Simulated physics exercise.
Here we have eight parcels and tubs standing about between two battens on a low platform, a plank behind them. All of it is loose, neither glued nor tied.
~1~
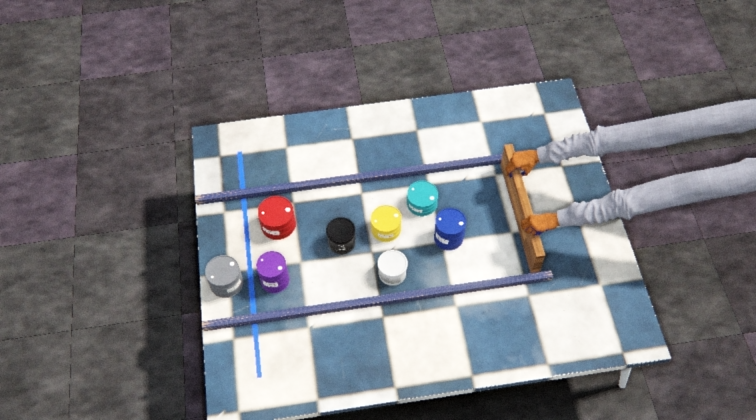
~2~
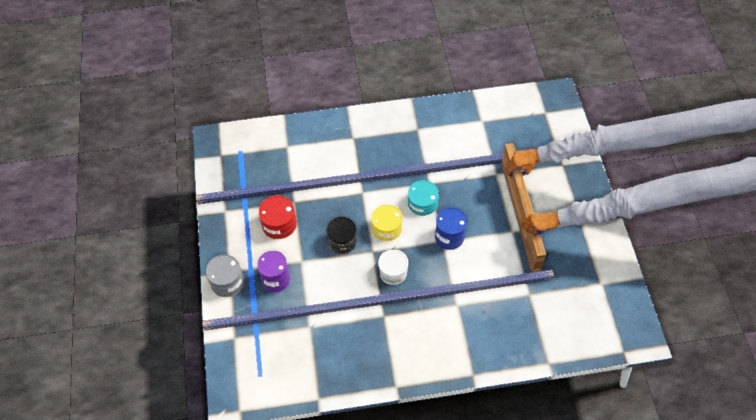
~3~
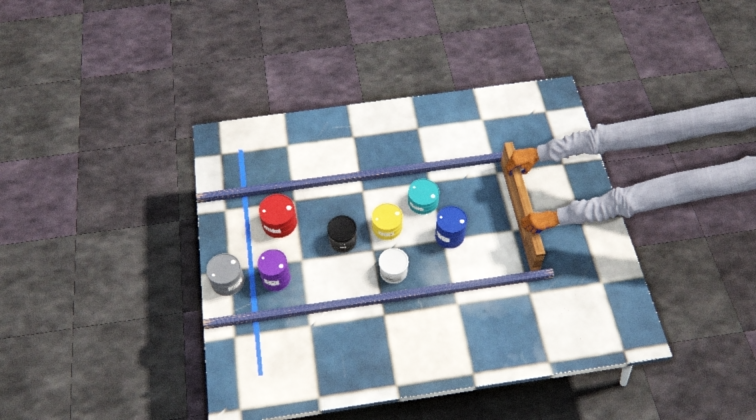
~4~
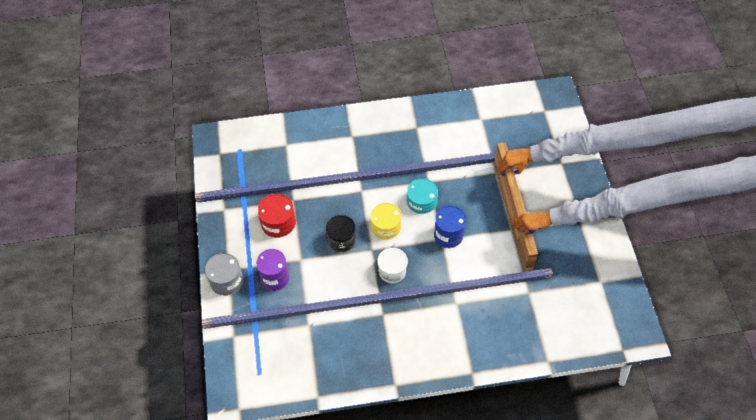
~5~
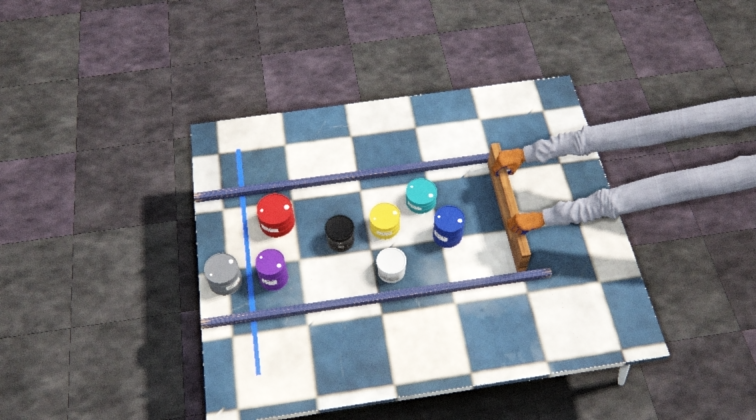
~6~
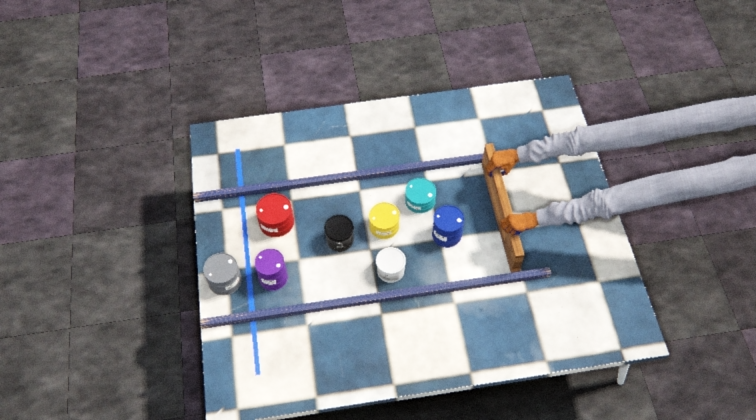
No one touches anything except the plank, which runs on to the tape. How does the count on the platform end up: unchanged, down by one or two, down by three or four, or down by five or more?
The edge claims under three, at least one.
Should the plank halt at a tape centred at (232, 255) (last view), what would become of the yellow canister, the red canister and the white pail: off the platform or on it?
The yellow canister remains in place; as for the red canister, it does not stay; and the white pail remains in place.
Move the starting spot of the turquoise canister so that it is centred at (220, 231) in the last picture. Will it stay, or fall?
In that case it never drops.
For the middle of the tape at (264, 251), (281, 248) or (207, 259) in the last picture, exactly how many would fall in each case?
You'd get 1, then 0, then 8.
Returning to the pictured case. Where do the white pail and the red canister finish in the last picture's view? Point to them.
In the last picture the first middle sits at (236, 293) and the other at (198, 228).
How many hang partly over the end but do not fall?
3, I think.
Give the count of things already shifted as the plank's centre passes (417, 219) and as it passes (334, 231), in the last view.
3 by the first point, 5 by the second.
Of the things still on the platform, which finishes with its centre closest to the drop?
Red canister.
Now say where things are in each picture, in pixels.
In the first picture, grey canister (225, 277); purple canister (273, 272); red canister (277, 218); plank (522, 208); tape (249, 256).
In the second picture, purple canister (274, 272); black pail (342, 236).
In the third picture, red canister (278, 216); blue canister (451, 228).
In the fourth picture, grey canister (225, 274); yellow canister (386, 221).
In the fifth picture, purple canister (272, 270); white pail (391, 266).
In the sixth picture, grey canister (223, 274); purple canister (271, 270); red canister (275, 215); plank (502, 207); tape (247, 253).
Soon after, none off yet; grey canister at rest near (223, 274); purple canister at rest near (271, 270); red canister at rest near (275, 215).
At rest, the number that fall off is one or two; fallen, grey canister.
